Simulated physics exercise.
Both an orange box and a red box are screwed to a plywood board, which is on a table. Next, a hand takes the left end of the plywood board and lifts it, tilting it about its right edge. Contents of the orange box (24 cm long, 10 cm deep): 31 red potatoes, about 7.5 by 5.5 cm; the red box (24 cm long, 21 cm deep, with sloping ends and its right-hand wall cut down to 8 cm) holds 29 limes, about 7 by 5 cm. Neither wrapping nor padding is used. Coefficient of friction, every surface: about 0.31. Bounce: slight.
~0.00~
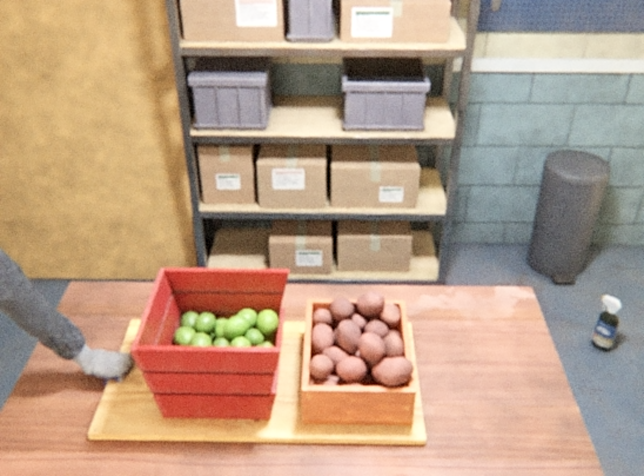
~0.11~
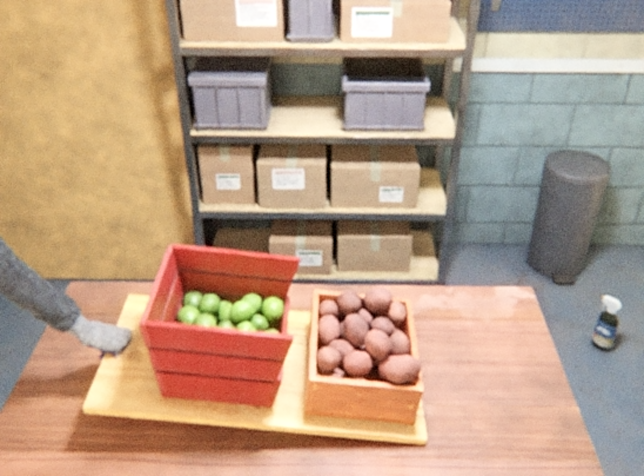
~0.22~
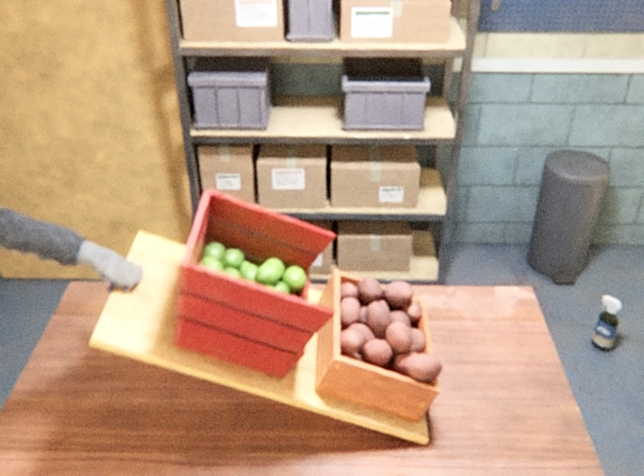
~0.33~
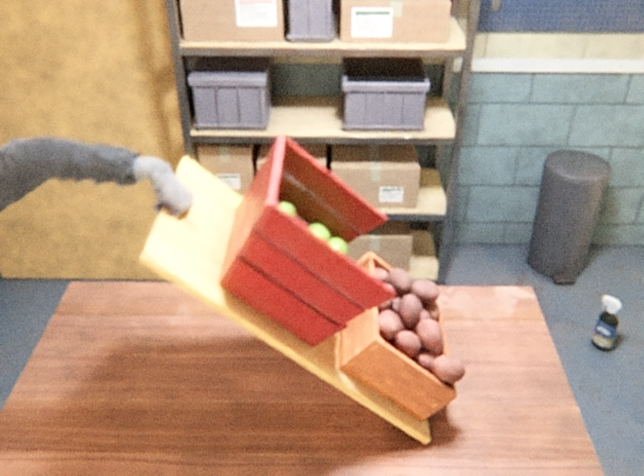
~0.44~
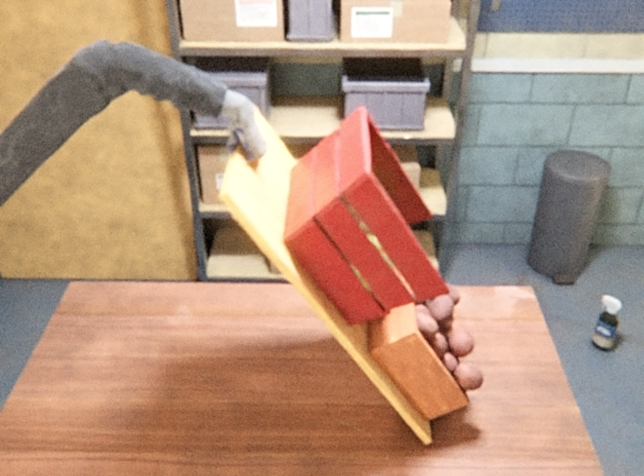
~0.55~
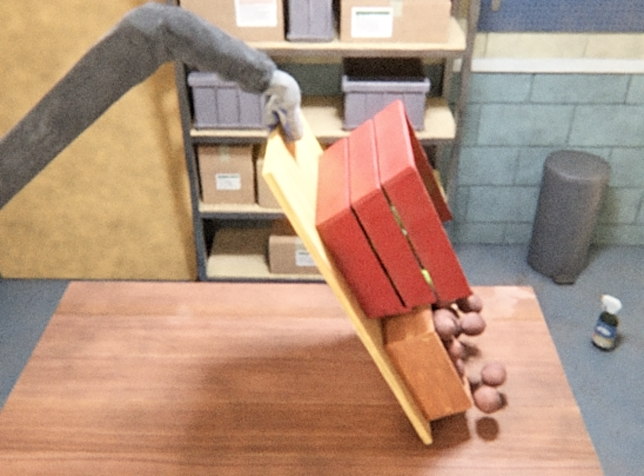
In the video, a gloved hand lifts the left end of a board holding a red box of limes and an orange box of potatoes, tilting it steeply about its right edge as some potatoes tumble out of the orange box.
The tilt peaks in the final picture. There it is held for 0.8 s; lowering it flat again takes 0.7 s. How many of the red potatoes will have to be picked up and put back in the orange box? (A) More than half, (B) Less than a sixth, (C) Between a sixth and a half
Between a sixth and a half (C).
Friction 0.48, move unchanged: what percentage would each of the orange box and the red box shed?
Then the orange box sheds 50 per cent, while the red box sheds 70 per cent.
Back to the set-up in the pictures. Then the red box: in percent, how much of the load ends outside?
For the red box, the loss is 80%.
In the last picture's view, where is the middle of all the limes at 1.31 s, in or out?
Around (556, 389) in pixels.
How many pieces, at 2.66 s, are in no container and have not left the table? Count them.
Estimated count: 8.
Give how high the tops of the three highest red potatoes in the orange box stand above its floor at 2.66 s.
That is close to 12 centimetres.
After 0.89 s, tilt 64°; the orange box is down by 8 of 31 and the red box is down by 22 of 29.
After 1.31 s, tilt 64°; the orange box is down by 10 of 31 and the red box is down by 22 of 29.
After 1.90 s, tilt 8°; the orange box is down by 10 of 31 and the red box is down by 22 of 29.
When it is over (at 2.66 s), the orange box is down by 10 of 31 and the red box is down by 22 of 29. Asked share, 10 of 31, 32 per cent.
